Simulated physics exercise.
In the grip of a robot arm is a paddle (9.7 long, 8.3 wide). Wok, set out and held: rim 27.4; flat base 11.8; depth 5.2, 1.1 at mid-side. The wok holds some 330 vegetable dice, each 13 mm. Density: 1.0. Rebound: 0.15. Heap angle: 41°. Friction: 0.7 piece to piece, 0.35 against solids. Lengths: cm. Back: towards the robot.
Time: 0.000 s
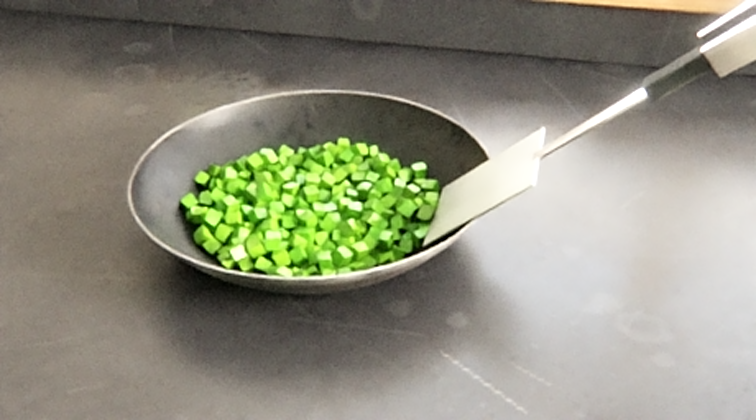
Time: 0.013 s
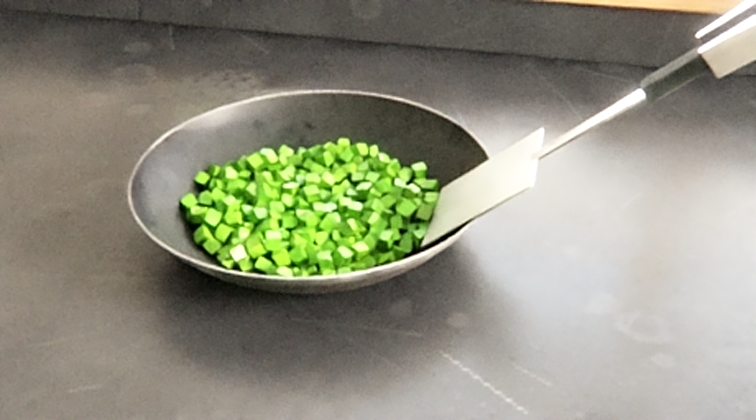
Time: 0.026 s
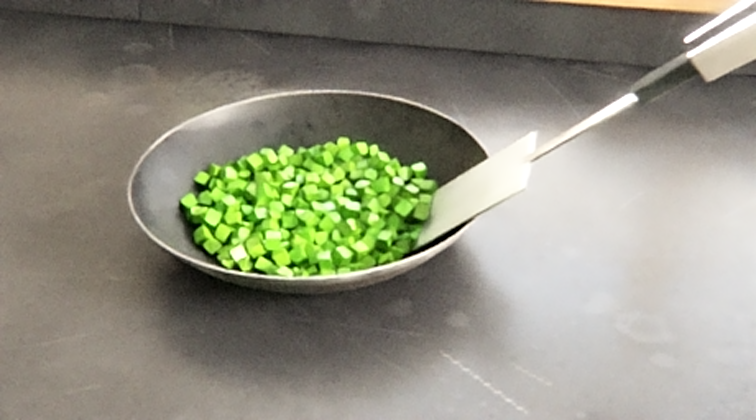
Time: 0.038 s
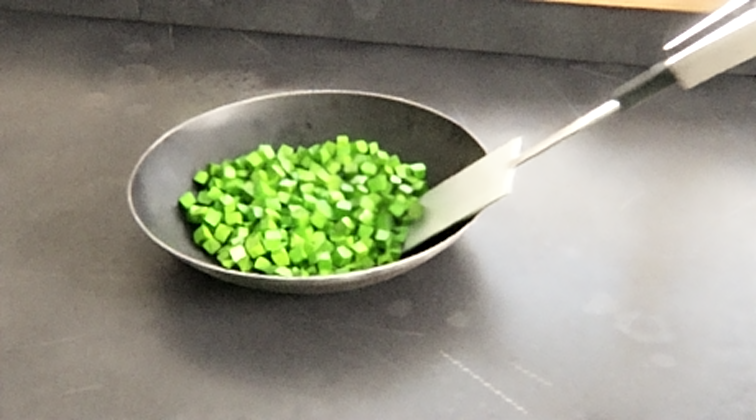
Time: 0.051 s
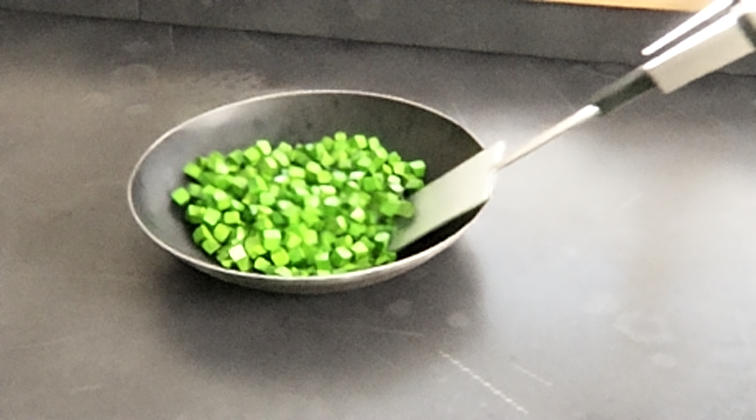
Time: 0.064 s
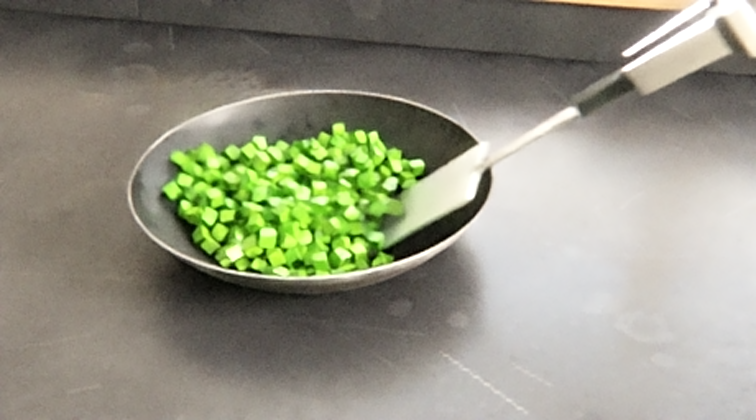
In a dark wok, a pale paddle slides left, pushing the heaped green vegetable dice leftward.
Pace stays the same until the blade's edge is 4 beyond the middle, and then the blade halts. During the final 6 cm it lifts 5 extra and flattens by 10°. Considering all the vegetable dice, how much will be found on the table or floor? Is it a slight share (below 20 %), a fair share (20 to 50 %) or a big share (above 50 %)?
It is a slight share.
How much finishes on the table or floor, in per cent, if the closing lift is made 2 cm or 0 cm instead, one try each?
I'd say close to 5 percent for the first and close to 5 percent for the second.
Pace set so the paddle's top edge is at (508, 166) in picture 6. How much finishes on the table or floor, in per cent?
About 0 per cent.
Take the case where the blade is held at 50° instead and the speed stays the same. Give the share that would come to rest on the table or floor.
Then roughly 5 percent.
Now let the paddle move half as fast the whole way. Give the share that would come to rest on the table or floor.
In that case, around 0 per cent would end on the table or floor.
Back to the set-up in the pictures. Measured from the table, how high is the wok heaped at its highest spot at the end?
Height at the end: Around 6.5 cm.
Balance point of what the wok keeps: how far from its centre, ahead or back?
It rests close to 4.5 centimetres ahead of centre.
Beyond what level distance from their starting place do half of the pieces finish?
The value is roughly 5 cm.
After 0.10 s, sloping 41°, highest piece 6 above the table; 334 in the wok.
After 0.13 s, sloping 37°, highest piece 8 above the table; 333 in the wok, 1 on the blade or in flight.
After 0.34 s, sloping 31°, highest piece 6 above the table; 321 in the wok, 10 on the table or floor, 3 on the blade or in flight.
After 1.39 s, sloping 31°, highest piece 6 above the table; 320 in the wok, 14 on the table or floor.
In the end, 320 in the wok, 14 on the table or floor. That is 4 % on the table or floor.
